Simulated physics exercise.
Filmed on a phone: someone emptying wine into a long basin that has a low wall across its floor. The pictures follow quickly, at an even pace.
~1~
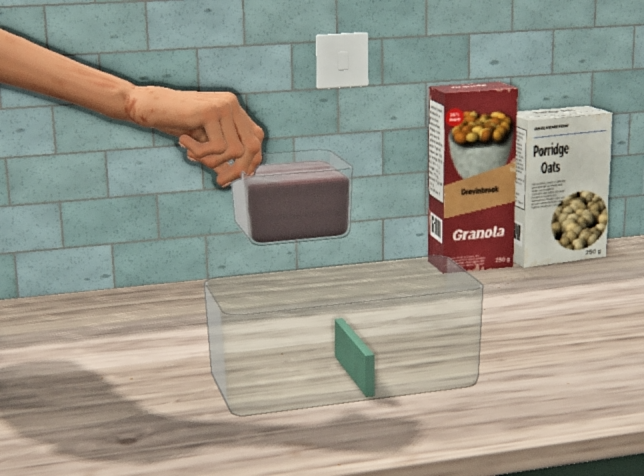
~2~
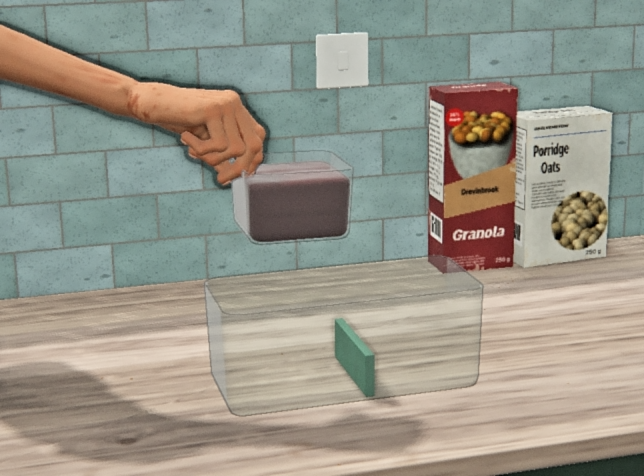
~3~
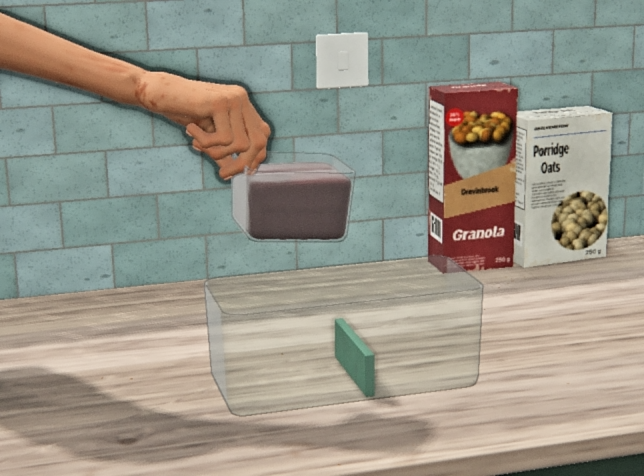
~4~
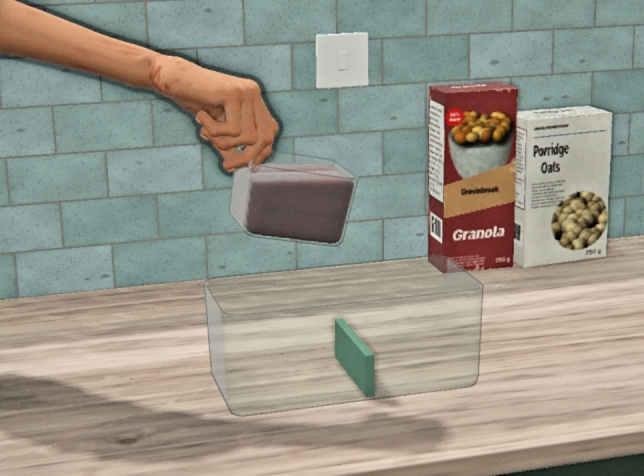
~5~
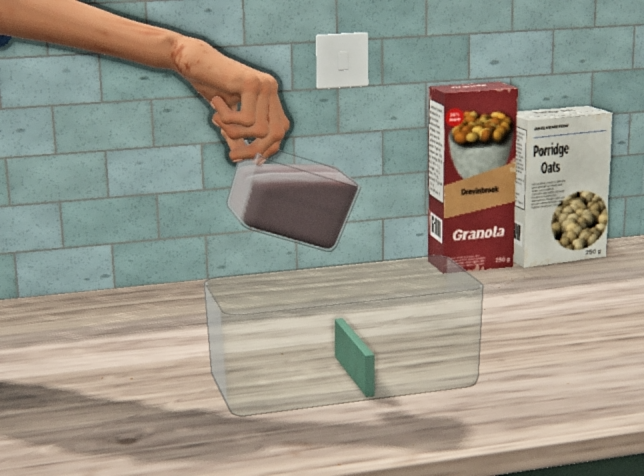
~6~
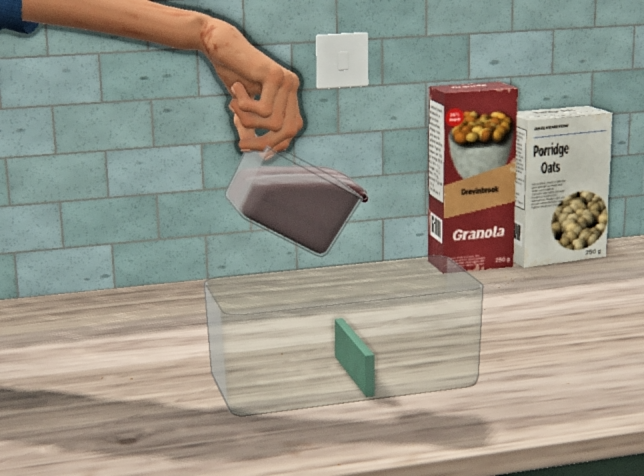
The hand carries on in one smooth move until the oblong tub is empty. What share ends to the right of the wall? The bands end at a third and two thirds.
In the end more than two thirds is right of the wall.
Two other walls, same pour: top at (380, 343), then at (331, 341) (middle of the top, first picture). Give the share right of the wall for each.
Roughly 50 per cent, and 90 per cent.
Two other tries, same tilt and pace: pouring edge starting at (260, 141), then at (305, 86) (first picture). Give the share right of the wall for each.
Roughly 5 per cent, and 75 per cent.
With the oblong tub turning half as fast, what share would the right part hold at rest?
Close to 95 per cent.
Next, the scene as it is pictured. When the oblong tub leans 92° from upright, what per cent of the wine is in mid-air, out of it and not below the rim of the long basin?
Near 35 %.
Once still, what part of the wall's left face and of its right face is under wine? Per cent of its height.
Left: 10 %. Right: 80 %.
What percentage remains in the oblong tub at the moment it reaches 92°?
Near 30 %.
A moment on, the oblong tub is tipped on its side and 32 per cent is still to pour, 0 is left of the wall and 35 right of it.
Next, the oblong tub is tipped right over and 7 per cent is still to pour, 7 is left of the wall and 77 right of it.
Then the oblong tub is tipped right over and 0 per cent is still to pour, 9 is left of the wall and 88 right of it.
Later the oblong tub is tipped right over and 0 per cent is still to pour, 10 is left of the wall and 88 right of it.
At rest 10 per cent lies left of the wall, 88 right of it and 2 outside.
